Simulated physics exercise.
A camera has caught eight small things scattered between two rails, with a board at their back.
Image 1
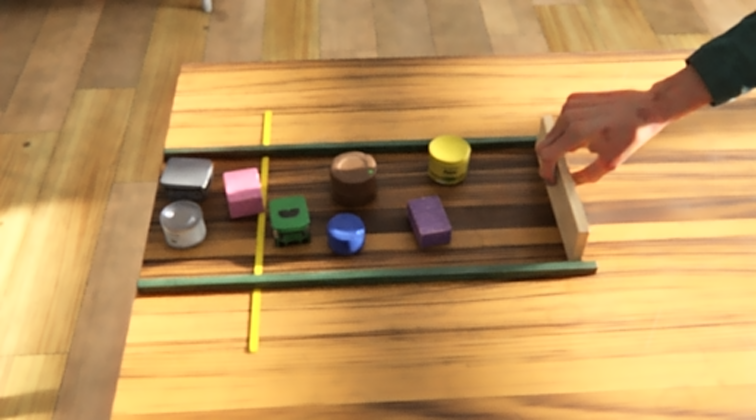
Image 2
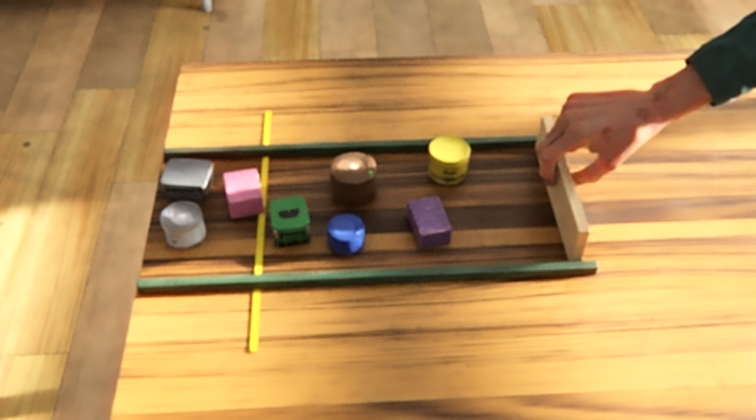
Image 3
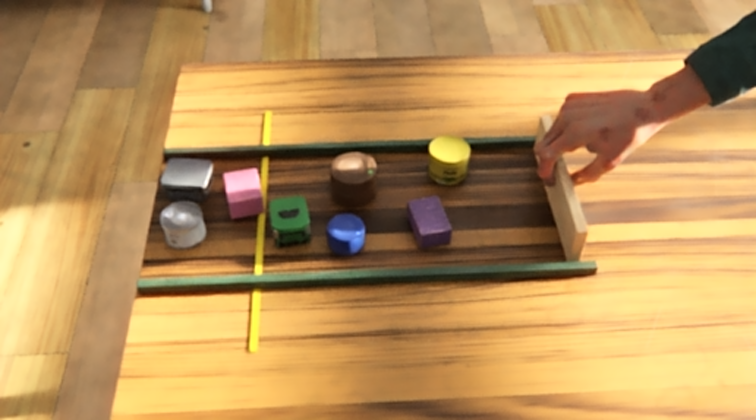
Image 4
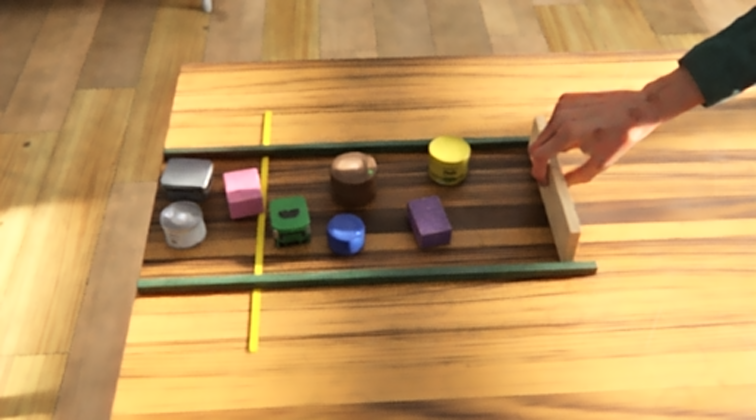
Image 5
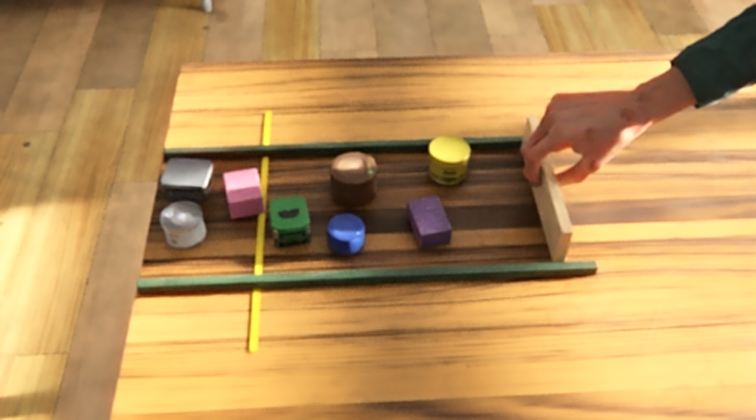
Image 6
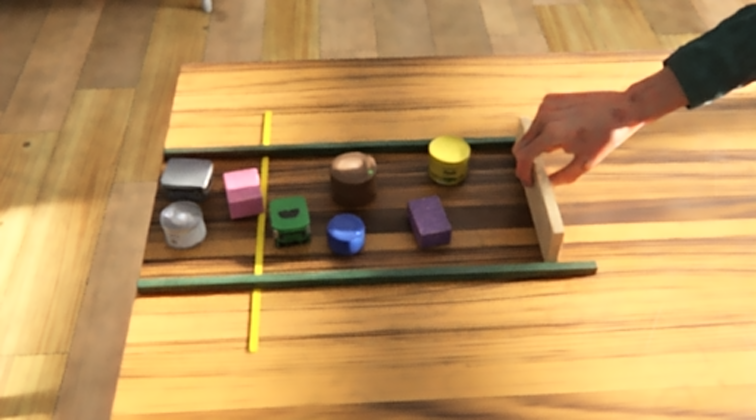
On a striped wooden tabletop, a hand slides a wooden board slightly left between green rails, while eight small objects stay still.
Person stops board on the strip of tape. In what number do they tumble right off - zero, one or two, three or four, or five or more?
Tally: Nothing.
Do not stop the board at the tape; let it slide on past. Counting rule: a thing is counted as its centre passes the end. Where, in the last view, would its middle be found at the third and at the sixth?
I'd put the first at about (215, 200) and the next at about (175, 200).
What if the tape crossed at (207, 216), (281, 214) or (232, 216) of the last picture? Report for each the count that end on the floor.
Tallies in the order asked: 3, 0, 2.
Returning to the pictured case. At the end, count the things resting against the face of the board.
At rest, 3 are in contact.
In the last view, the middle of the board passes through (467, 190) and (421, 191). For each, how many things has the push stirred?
That makes 1 at the first spot and 2 at the second.
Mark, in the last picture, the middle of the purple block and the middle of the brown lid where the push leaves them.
Going in order: First (244, 231), then (238, 192).
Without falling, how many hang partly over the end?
You'd get 2.
A little later, none off yet; grey case at rest near (189, 181); white pot at rest near (184, 226); pink block at rest near (244, 194).
When it is over, the number that fall off is zero.
